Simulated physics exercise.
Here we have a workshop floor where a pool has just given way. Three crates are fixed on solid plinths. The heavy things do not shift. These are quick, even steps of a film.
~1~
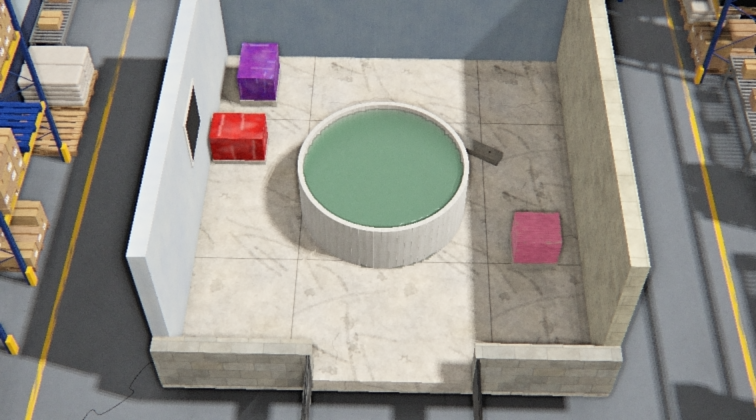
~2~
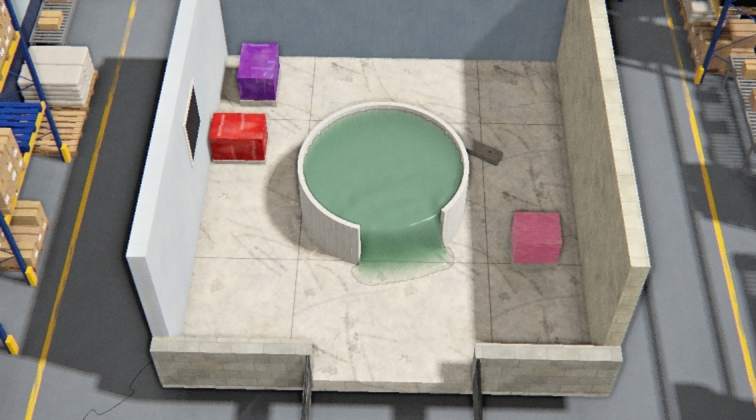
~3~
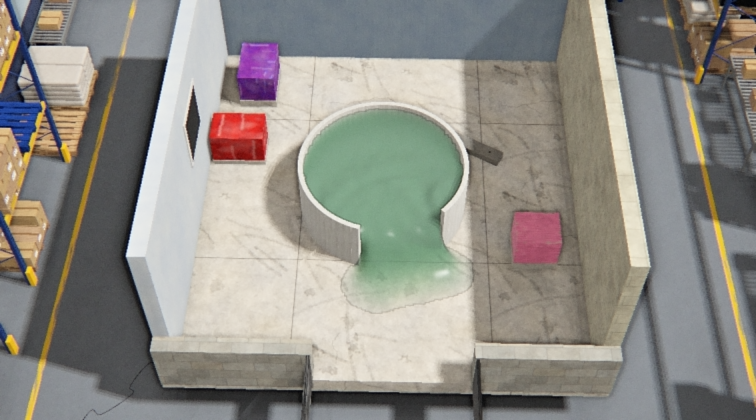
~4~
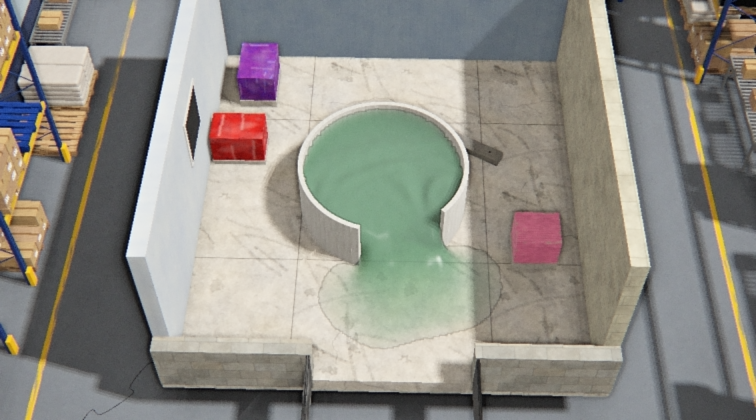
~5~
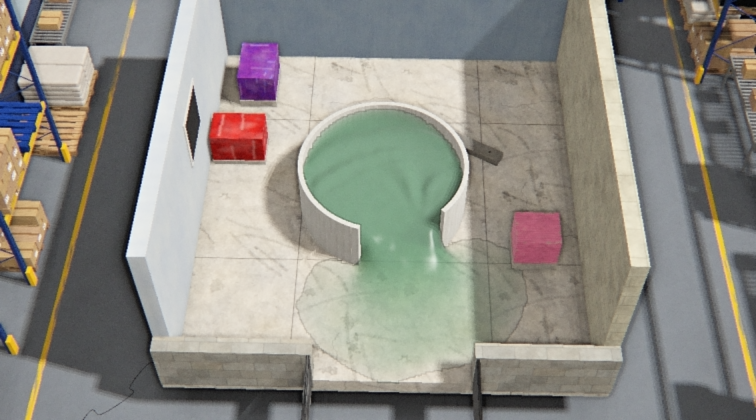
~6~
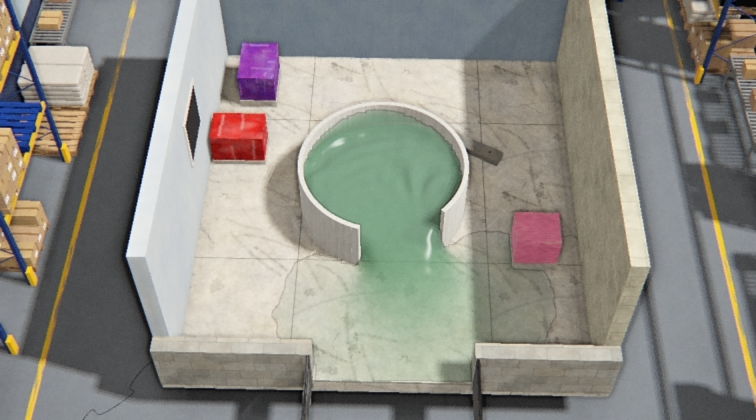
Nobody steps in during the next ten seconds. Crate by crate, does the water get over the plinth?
In the end: The pink crate is wetted; the purple crate escapes dry; the red crate escapes dry.
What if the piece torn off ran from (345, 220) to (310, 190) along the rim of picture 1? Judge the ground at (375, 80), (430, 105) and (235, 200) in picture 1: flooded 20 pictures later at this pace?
In turn: Dry, no water, covered.
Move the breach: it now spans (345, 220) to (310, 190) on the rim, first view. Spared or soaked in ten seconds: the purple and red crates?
Then: Purple keeps dry, red is topped.
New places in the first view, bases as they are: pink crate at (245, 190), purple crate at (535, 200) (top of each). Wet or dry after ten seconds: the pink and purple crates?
In short: The pink crate is safe, the purple crate gets wet.
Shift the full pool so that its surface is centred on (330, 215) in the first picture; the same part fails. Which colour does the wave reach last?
It is the one in purple.
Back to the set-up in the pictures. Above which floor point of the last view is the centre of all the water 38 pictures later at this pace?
Near (424, 218).
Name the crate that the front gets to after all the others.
The purple-painted one.
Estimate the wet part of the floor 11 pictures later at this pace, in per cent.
Close to 30 %.
A moment on, water covers 25 % of the floor; the pink crate water round its plinth, the purple crate not reached, the red crate not reached.
Next, water covers 30 % of the floor; the pink crate water round its plinth, the purple crate not reached, the red crate not reached.
Then, water covers 45 % of the floor; the pink crate water round its plinth, the purple crate not reached, the red crate not reached.
Later, water covers 75 % of the floor; the pink crate water round its plinth, the purple crate not reached, the red crate water round its plinth.
In the end, water covers 95 % of the floor; the pink crate was topped, the purple crate stayed above the water, the red crate stayed above the water.
